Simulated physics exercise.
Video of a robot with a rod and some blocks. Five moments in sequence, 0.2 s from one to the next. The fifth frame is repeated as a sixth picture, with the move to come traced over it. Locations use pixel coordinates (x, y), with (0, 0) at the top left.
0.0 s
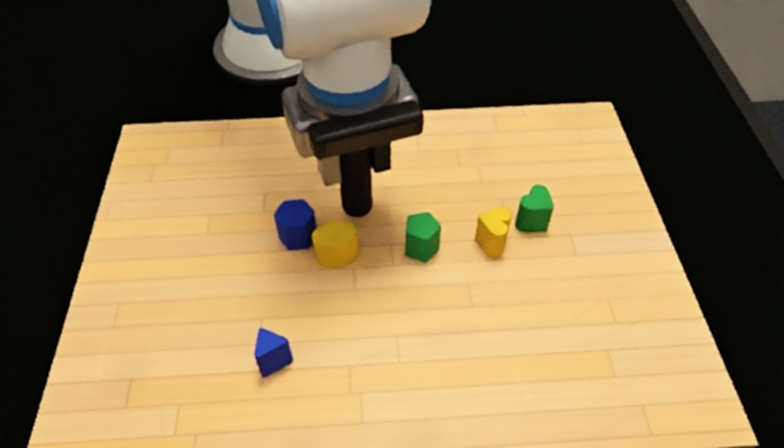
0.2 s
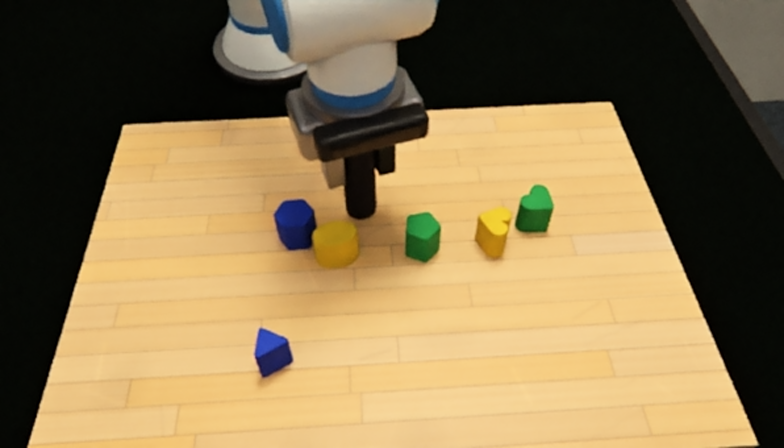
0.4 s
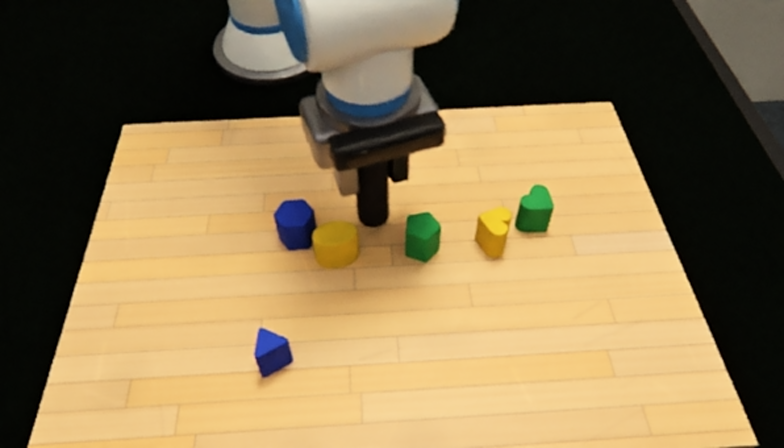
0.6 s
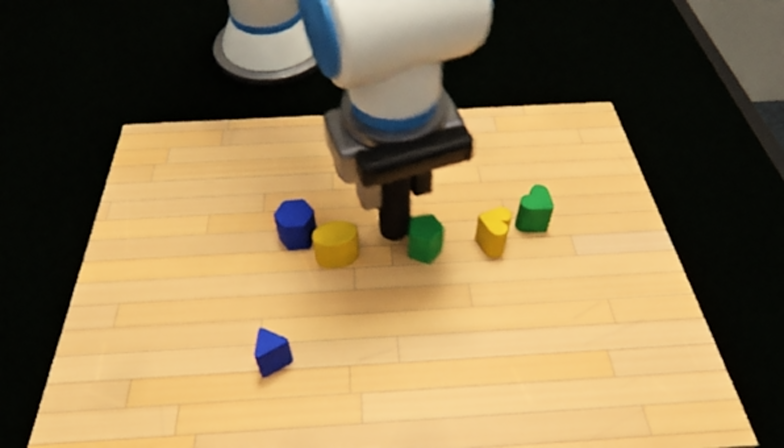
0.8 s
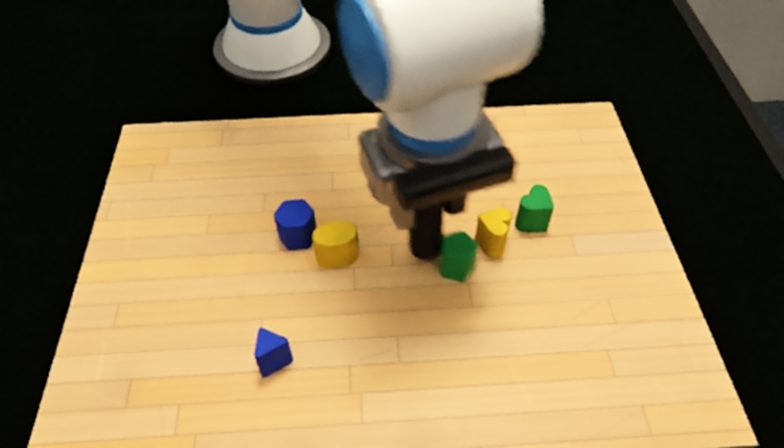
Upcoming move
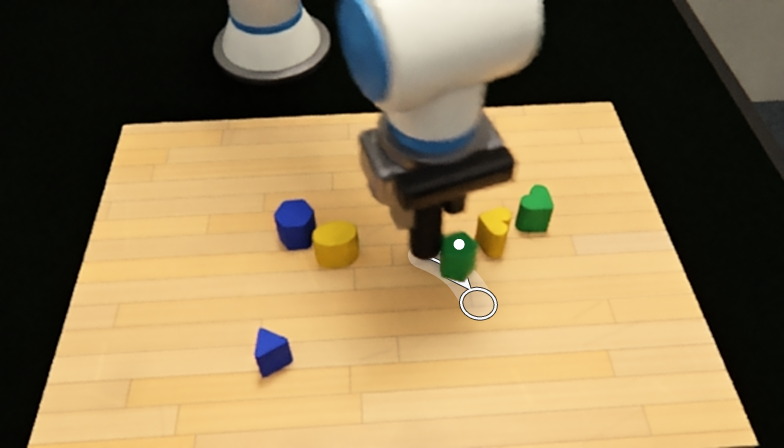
In the video, a robot arm with a black rod moves rightward over a wooden table of blue, yellow and green blocks, then pushes the green five-sided block right and slightly toward the viewer, near the yellow heart block.
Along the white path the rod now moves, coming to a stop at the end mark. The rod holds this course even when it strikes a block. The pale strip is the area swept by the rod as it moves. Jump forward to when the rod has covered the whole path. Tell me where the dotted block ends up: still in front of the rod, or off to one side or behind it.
It slides aside on the way.
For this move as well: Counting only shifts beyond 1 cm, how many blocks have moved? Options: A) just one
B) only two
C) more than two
A (just one)
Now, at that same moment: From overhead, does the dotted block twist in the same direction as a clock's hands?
Final answer: No.
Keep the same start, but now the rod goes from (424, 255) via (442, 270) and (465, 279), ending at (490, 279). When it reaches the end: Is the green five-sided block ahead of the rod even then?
Yes, that is how it ends up.
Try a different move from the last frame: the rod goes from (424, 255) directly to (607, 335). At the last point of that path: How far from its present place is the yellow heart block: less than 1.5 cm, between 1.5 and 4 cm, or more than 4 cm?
It goes under 1.5 cm.
Path on the board, from (424, 255) over (447, 266) and (466, 283) to (478, 303); the dot is on the green five-sided block.
What follows on the original path. Halfway along, rod at (458, 267); green five-sided block at (496, 263).
At the end, rod at (480, 297); green five-sided block at (520, 278), turned 55° anticlockwise; yellow heart block in place.
